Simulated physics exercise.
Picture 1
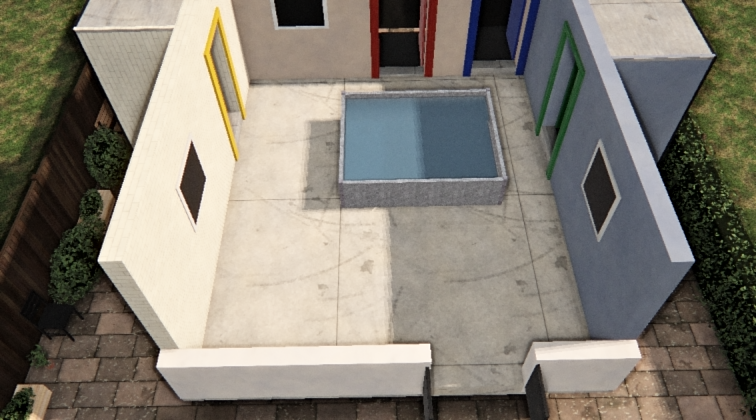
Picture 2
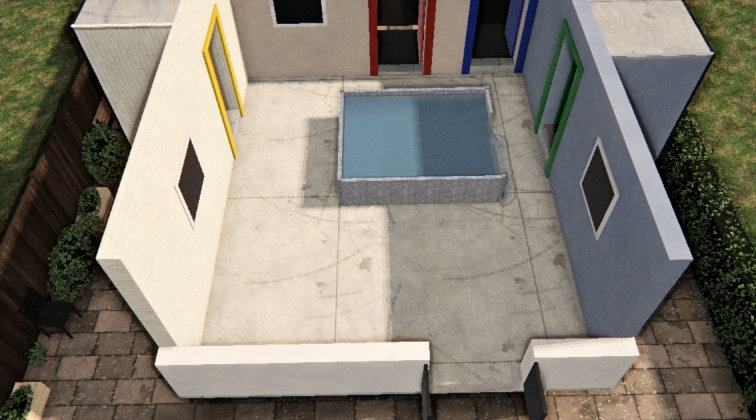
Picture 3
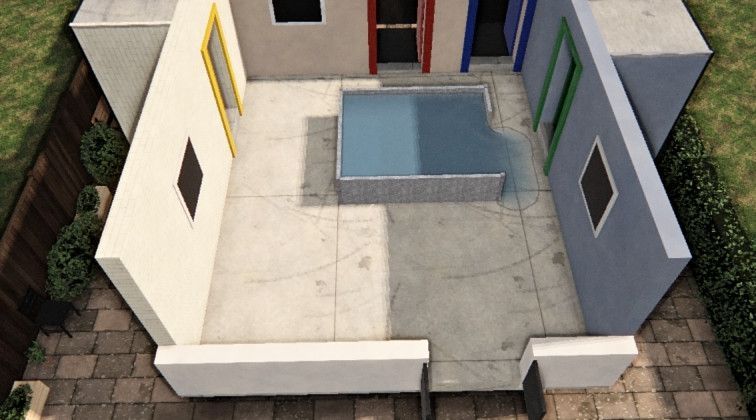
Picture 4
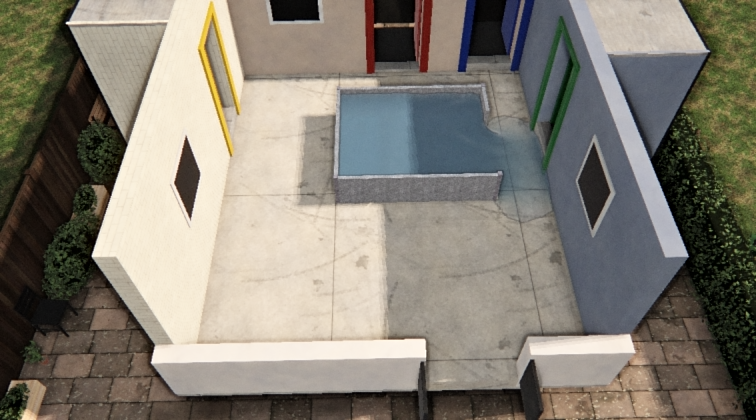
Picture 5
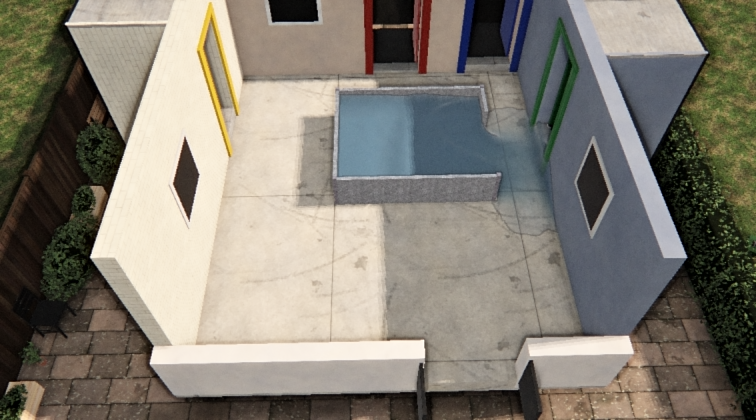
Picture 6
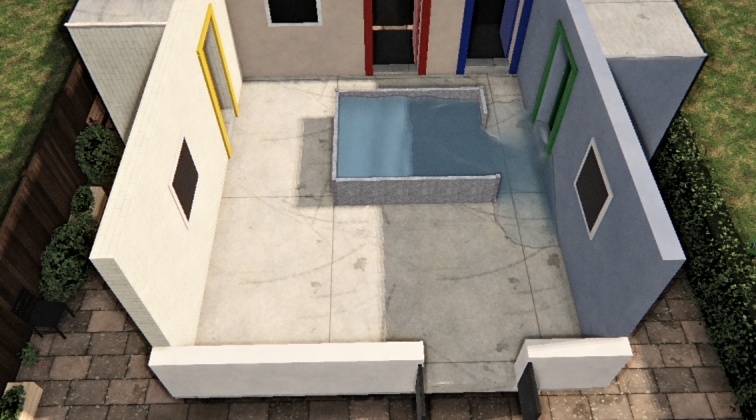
A raised rectangular tank of blue water stands in a pale concrete courtyard, seen from high above, with low white front walls and paving outside. A yellow-framed doorway is in the white left wall, red and blue ones are at the back, and a green one is in the grey-blue right wall. The tank's right side gives way and water spreads rightward across the floor, while the view shifts very slightly.
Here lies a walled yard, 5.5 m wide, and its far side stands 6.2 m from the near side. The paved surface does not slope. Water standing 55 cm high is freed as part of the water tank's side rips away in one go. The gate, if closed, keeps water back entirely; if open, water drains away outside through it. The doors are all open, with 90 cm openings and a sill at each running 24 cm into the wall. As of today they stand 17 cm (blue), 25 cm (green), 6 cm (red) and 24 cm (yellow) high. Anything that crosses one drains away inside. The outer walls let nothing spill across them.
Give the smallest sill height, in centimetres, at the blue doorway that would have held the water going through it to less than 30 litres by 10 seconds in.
The smallest height is about 20 cm.
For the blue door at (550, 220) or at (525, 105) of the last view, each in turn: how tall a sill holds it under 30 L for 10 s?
About 24 cm for the first and 9.0 cm for the second.
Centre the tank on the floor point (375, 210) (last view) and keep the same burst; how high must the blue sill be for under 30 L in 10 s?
Then roughly 15 cm.
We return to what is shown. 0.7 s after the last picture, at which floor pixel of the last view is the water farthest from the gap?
Near pixel (572, 317).
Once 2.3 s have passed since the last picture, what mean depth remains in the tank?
I'd put it near 25 cm.
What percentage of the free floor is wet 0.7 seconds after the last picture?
Approximately 15 % of it.
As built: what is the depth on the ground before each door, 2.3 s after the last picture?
Door by door in centimetres - blue 25, green 31, red 6, yellow 0.
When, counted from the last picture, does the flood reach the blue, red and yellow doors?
Times: Blue 0.6 seconds, red 1.5 seconds, yellow 3.8 seconds.
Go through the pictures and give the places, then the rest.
Still water, 55 cm deep, in the water tank at (419, 137); the blue door at (500, 32) is dry, in the first picture.
Water pours out at (492, 160) and has run 0.3 m, to (511, 187); about 10 cm deep outside, 55 cm at the back, in the second picture.
The front is at (534, 185), 0.7 m from the gap at (490, 160); 1.1 m2 of floor is wet, 55 cm left at the back, in the third picture.
The gap is at (488, 160), the front 1.0 m out at (531, 127); the back of the water tank holds 55 cm, in the fourth picture.
The gap is at (486, 161), the front 1.1 m out at (526, 112); the back of the water tank holds 55 cm, in the fifth picture.
Water pours out at (486, 162) and has run 1.3 m, to (523, 103); about 14 cm deep outside, 55 cm at the back; the blue door at (494, 31), 2.6 m from the gap, is still 1.1 m from the nearest water, in the sixth picture.
Then, 0.7 s after the last picture water covers 15 % of the floor, deepest (44 cm) near (537, 176); 4 cm at the blue door, 0 litres in over its 17 cm sill.
Then, 2.3 s after the last picture water covers 40 % of the floor, deepest (32 cm) near (537, 176); 25 cm at the blue door, 24 litres in over its 17 cm sill.
Then, 9.3 s after the last picture water covers 100 % of the floor, deepest (12 cm) near (329, 196); 9 cm at the blue door, 64 litres in over its 17 cm sill.
At the blue door as built, the water peaked near 26 cm, 2.1 s after the last picture.
With a sill of 16 cm, 79 litres would have come in within the 10 s; with 22 cm, 15 litres. So under 30 litres takes about 20 cm.
